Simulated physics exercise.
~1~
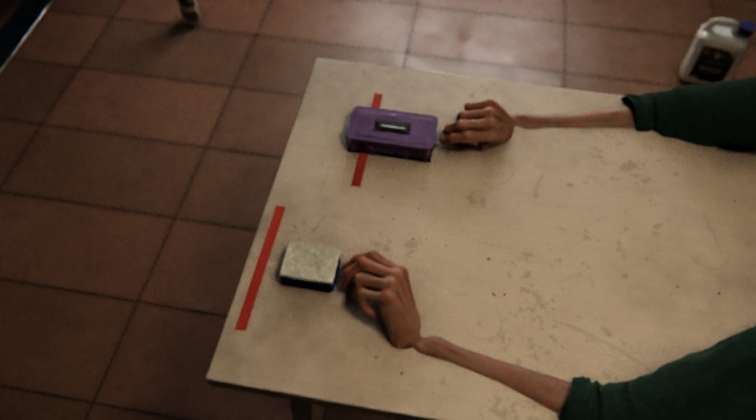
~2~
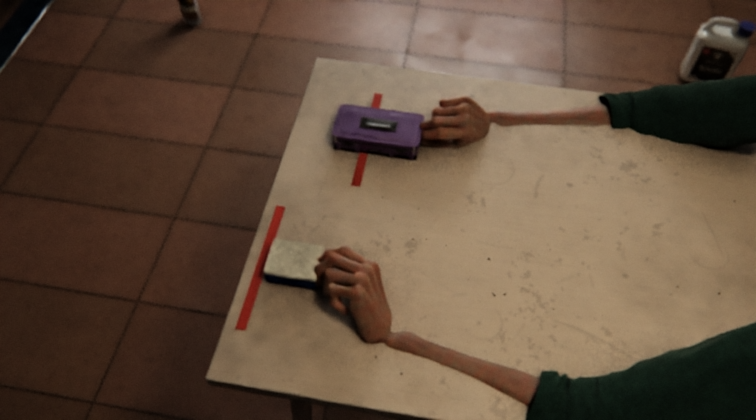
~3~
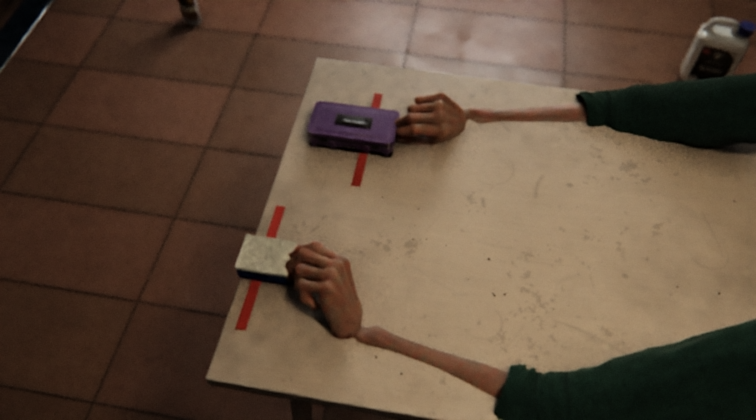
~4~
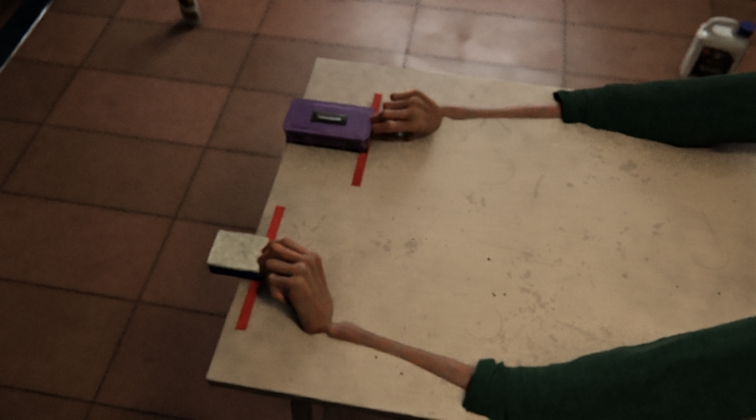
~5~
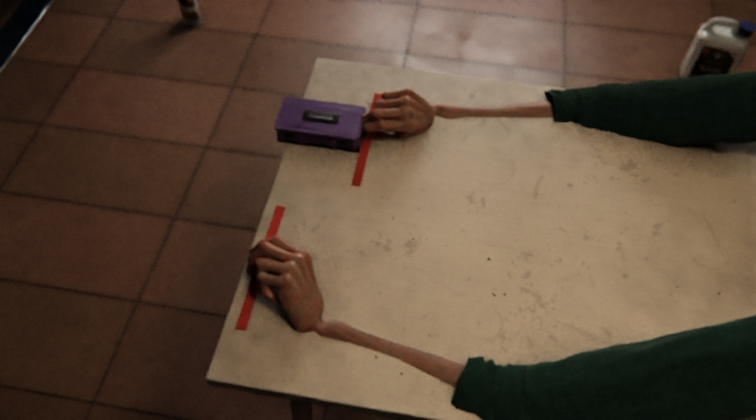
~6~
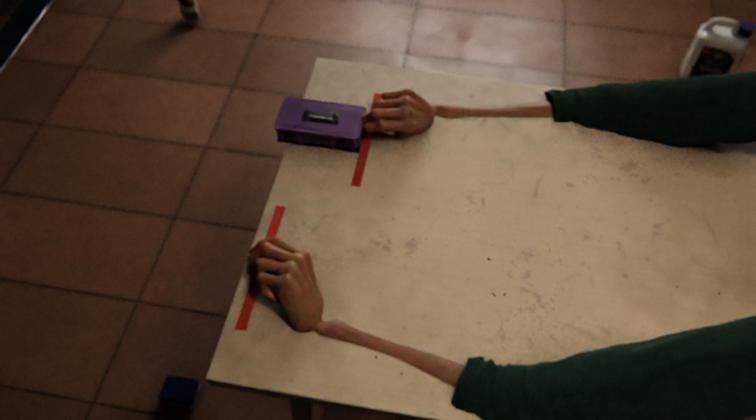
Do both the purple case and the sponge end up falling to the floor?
No, only the sponge drops to the floor. The purple case stays on the table near its edge.
Two hands push a purple case and a sponge left, and only the sponge falls.
